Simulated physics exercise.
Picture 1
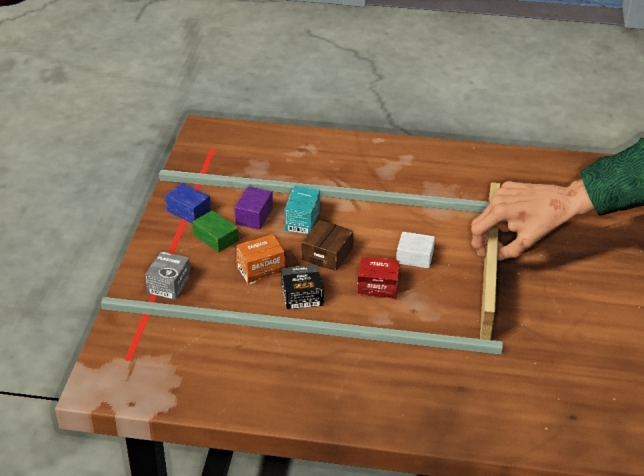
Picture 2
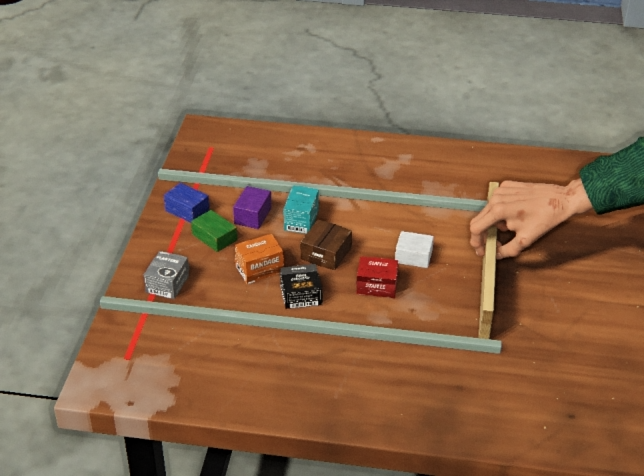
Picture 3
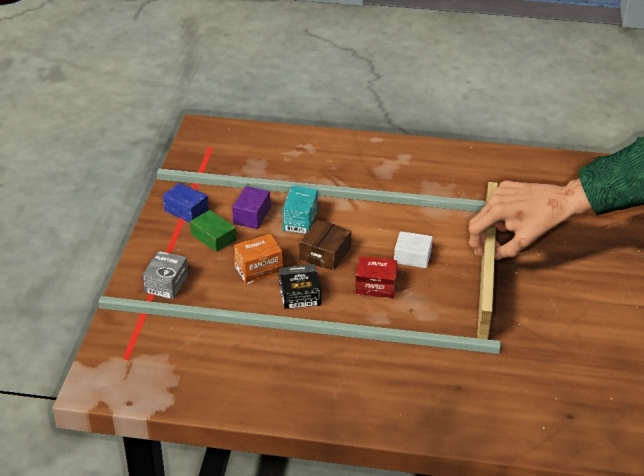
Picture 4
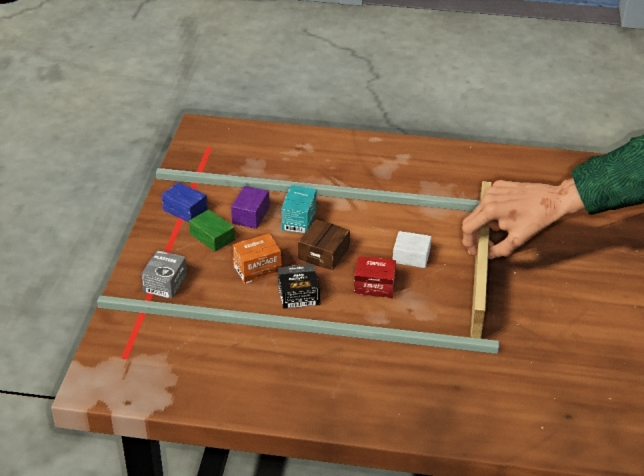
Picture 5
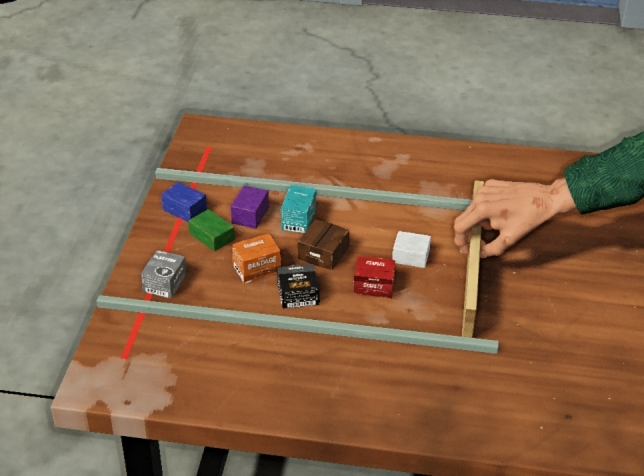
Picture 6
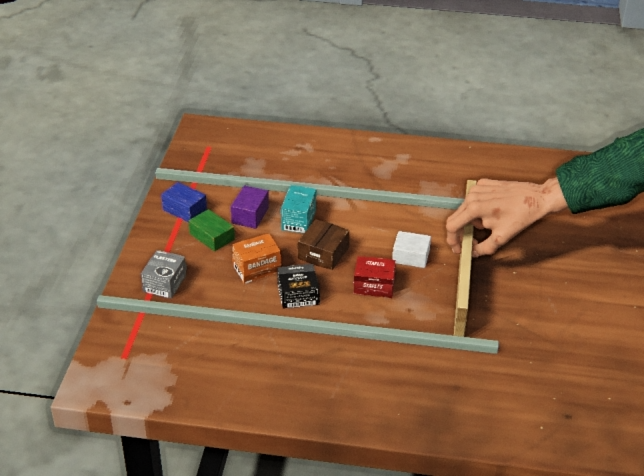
A hand sliding a wooden board slightly left between two rails, while ten small coloured boxes ahead of it stay still.
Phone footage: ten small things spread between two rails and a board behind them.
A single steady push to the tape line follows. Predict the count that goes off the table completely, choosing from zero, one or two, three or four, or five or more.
Five or more leave.
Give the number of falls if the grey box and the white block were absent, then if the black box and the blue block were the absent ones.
3 for the first case, 4 for the second.
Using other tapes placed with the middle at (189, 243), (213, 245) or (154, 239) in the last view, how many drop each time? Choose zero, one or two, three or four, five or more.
Taking the places one by one, it comes to three to four; no fall at all; five or over.
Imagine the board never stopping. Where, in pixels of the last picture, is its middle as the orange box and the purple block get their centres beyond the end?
Approx. (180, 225) for the first, approx. (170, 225) for the second.
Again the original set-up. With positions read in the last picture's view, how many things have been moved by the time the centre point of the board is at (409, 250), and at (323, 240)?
Respectively 1 and 5.
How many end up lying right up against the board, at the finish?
Contact count: 4.
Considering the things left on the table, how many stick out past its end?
1 of them.
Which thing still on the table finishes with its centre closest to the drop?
That would be the purple block.
A little later, none off yet; blue block at rest near (184, 202); grey box at rest near (164, 274); green block at rest near (212, 230).
Next, none off yet; blue block at rest near (184, 202); grey box at rest near (164, 274); green block shifted a little near (198, 229).
Later still, none off yet; blue block shifted about its own width near (152, 195); grey box shifted about its own width near (112, 273); green block shifted well along near (133, 223).
When it is over, the number that fall off is five or more; down, brown box, orange box, green block, grey box and blue block.
